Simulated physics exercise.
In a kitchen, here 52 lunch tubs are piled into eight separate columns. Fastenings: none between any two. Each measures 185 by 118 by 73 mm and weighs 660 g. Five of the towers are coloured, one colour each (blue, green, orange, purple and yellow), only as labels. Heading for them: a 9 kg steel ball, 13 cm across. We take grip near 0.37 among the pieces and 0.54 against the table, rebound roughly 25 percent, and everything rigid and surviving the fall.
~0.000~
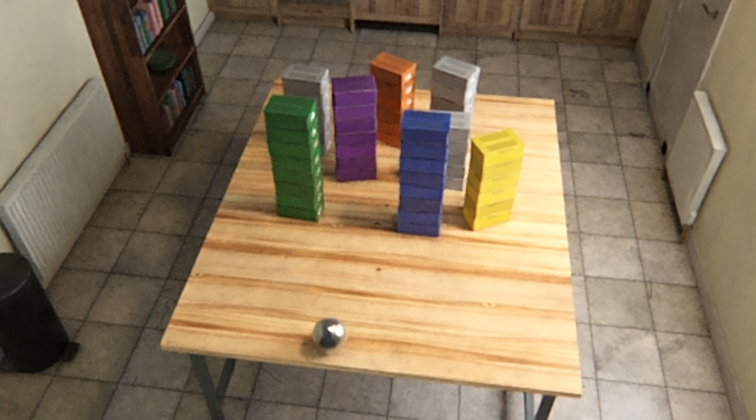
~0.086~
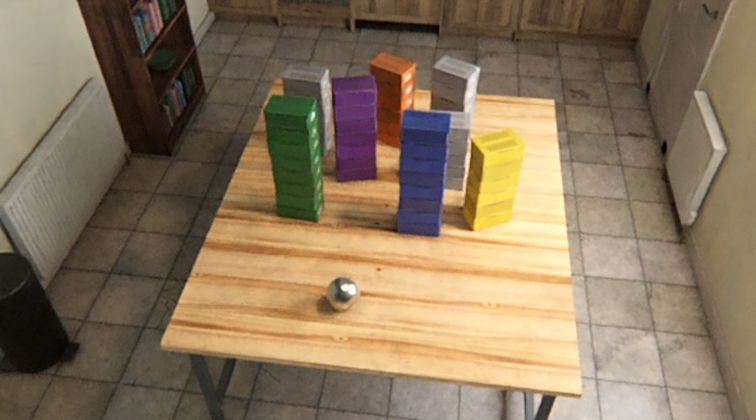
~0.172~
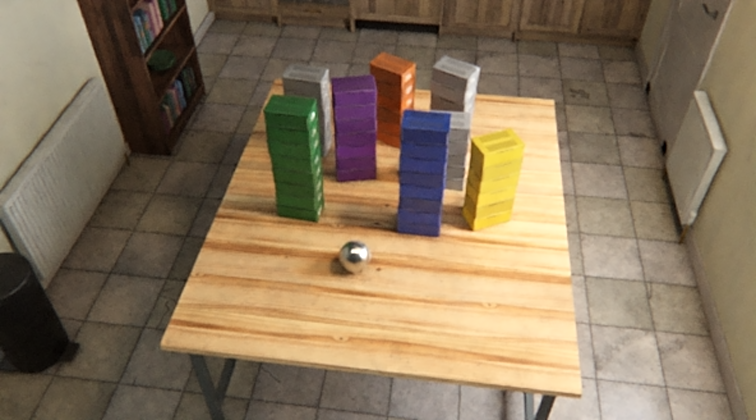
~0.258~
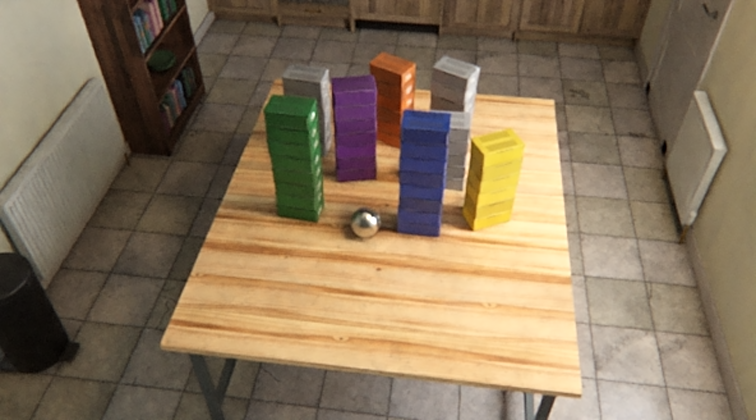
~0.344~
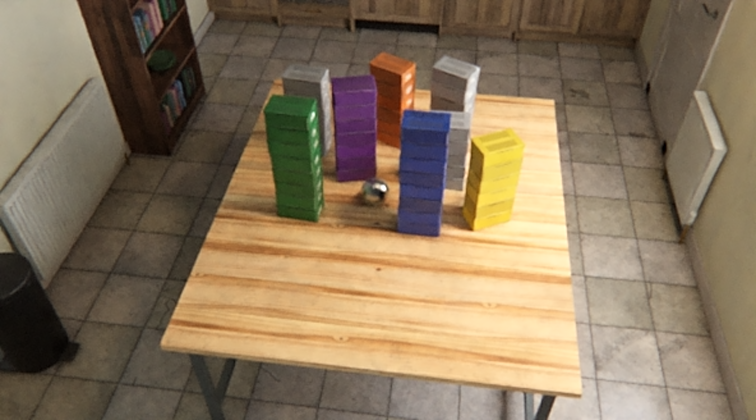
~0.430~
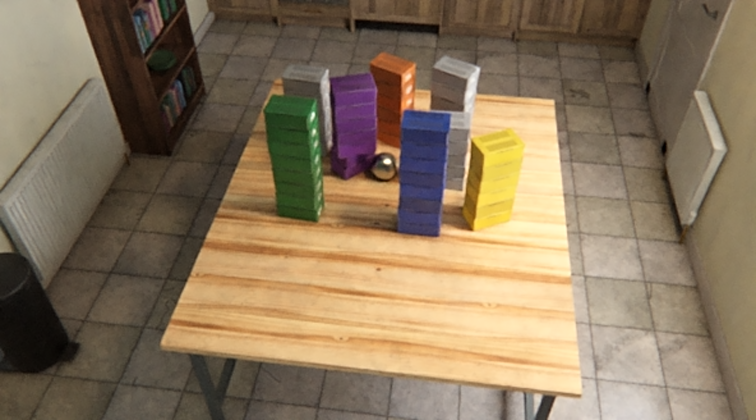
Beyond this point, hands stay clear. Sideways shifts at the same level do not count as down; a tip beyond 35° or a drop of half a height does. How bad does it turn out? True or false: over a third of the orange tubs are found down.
True.
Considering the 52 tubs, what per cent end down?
Estimate: Close to 10%.
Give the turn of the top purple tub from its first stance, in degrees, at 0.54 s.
Tilt from start: Approx. 0 degrees.
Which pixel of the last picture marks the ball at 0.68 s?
Roughly at (407, 112).
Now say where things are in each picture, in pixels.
In the first frame (places mark the middle of the side facing us), ball (329, 335) 90 cm from contact, 2.3 m/s; top orange tub (392, 63); top green tub (290, 105); nothing disturbed.
Ball (343, 293) 70 cm from contact, 2.3 m/s; top orange tub (392, 63), in the second frame.
Ball (355, 256) 50 cm from contact, 2.3 m/s; top orange tub (392, 63), in the third frame.
Ball (365, 222) 30 cm from contact, 2.3 m/s; top orange tub (392, 63), in the fourth frame.
Ball (375, 191) 11 cm from contact, 2.3 m/s; top orange tub (392, 63), in the fifth frame.
Ball (385, 165) after contact, 2.0 m/s; top orange tub (392, 63); top purple tub (353, 83) leaning 3°; 7 disturbed, none down, in the sixth frame.
After 0.54 s, ball still moving; none of the 6 orange tubs down (0 of 52 in all colours); top orange tub leaning 3°; top purple tub shifted 10 mm.
After 0.68 s, ball still moving; 2 of the 6 orange tubs down (2 of 52 in all colours); top orange tub leaning 25°, 38 mm lower; top purple tub shifted 14 mm.
After 0.84 s, ball still moving; 4 of the 6 orange tubs down (4 of 52 in all colours); top orange tub leaning 63°, 26 cm lower; top purple tub shifted 14 mm.
After 1.34 s, ball still moving; 5 of the 6 orange tubs down (5 of 52 in all colours); top orange tub on its side; top purple tub shifted 15 mm.
By the end (1.6 s), ball rolling away; 5 of the 6 orange tubs down (5 of 52 in all colours); top orange tub on its side; top purple tub shifted 15 mm. That is 83 per cent. As the last picture would show them, middles, top orange tub near (381, 150), top purple tub near (350, 91).
